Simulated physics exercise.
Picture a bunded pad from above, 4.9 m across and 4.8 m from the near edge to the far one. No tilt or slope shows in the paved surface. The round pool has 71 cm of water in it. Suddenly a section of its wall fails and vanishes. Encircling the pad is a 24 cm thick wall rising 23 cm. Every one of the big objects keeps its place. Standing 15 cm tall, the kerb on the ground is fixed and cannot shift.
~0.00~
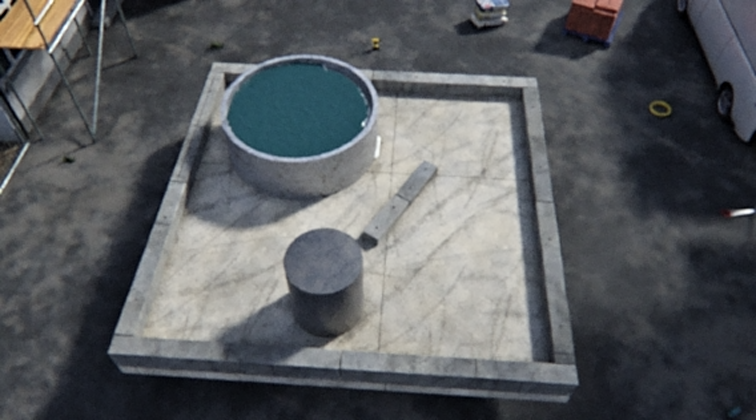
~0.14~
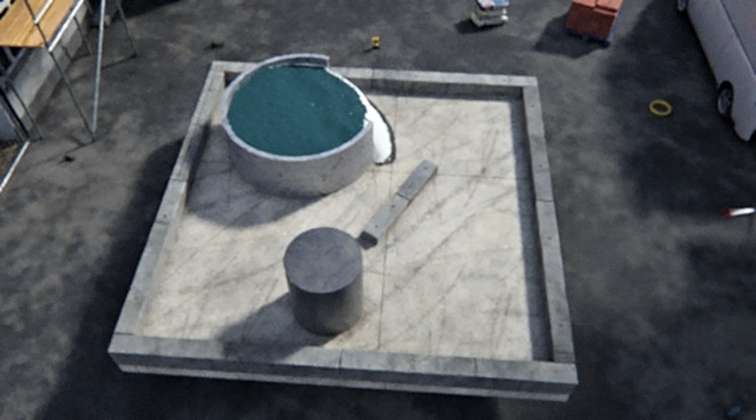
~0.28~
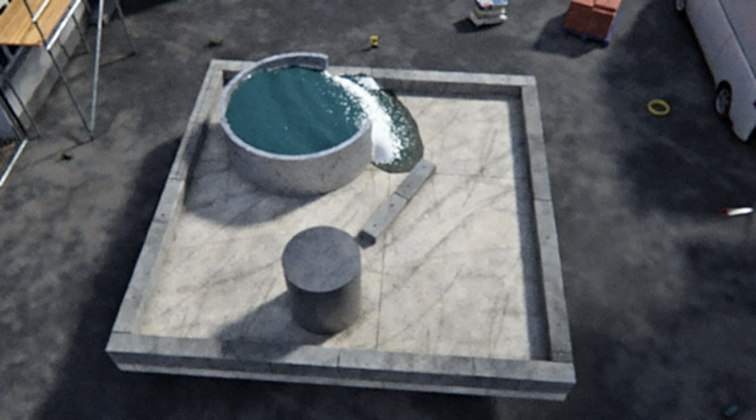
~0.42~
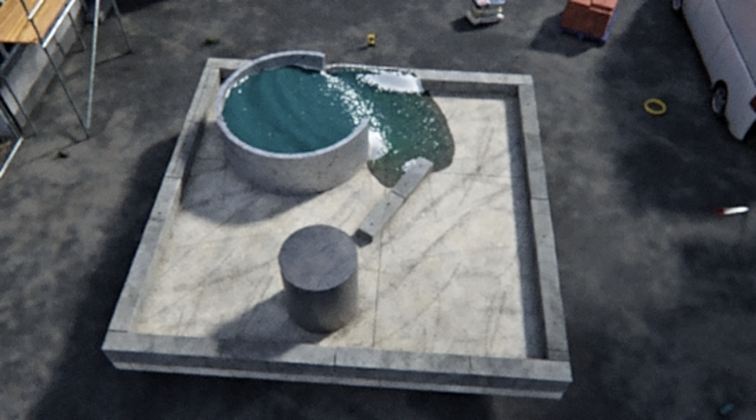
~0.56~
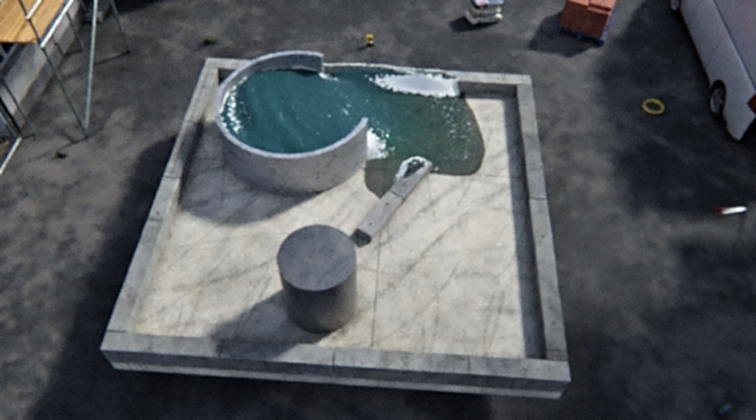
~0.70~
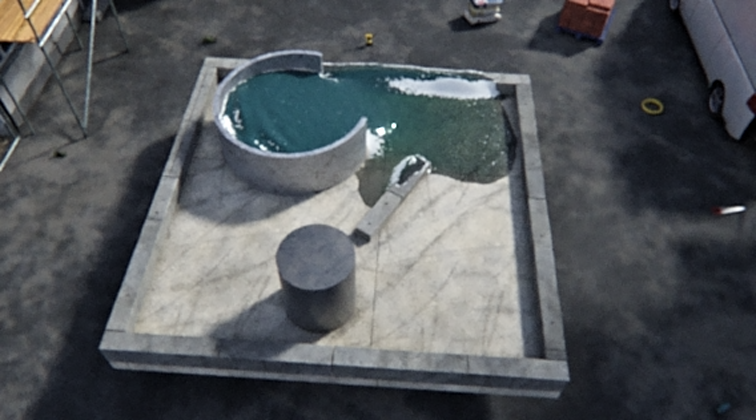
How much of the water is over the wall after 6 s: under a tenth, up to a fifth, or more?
The wave will carry past one fifth across.
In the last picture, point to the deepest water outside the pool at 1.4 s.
At about (516, 138).
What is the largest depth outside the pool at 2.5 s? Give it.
Around 42 centimetres.
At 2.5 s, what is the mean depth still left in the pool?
Roughly 22 centimetres.
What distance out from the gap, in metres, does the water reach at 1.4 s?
That works out near 3.2 m.
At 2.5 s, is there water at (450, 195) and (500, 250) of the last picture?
Awash, then awash.
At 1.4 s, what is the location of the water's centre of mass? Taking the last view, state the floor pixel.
Near (355, 130).
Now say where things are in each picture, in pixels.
The first picture shows still water, 71 cm deep, in the round pool at (300, 109).
In the second picture, water pours out at (366, 110) and has run 0.9 m, to (386, 161); deepest outside 34 cm, 71 cm at the round pool's back.
In the third picture, the front is at (408, 167), 1.2 m from the gap at (365, 111); 1.2 m2 of floor is under water; 71 cm left at the back of the round pool.
In the fourth picture, the front is at (445, 162), 1.6 m from the gap at (362, 111); 2.6 m2 of floor is under water; 71 cm left at the back of the round pool.
In the fifth picture, the front is at (476, 161), 2.0 m from the gap at (361, 111); 3.9 m2 of floor is under water; 66 cm left at the back of the round pool.
In the sixth picture, water pours out at (360, 111) and has run 2.4 m, to (227, 80); deepest outside 34 cm, 56 cm at the round pool's back.
After 1.1 s water covers 30 % of the floor and is deepest (52 cm) near (515, 129); 2 % is over the wall.
After 1.4 s water covers 30 % of the floor and is deepest (54 cm) near (516, 138); 4 % is over the wall.
After 2.5 s water covers 45 % of the floor and is deepest (42 cm) near (512, 99); 19 % is over the wall.
After 4.0 s water covers 65 % of the floor and is deepest (24 cm) near (525, 365); 24 % is over the wall.
After 6.0 s water covers 80 % of the floor and is deepest (21 cm) near (345, 326); 25 % is over the wall.
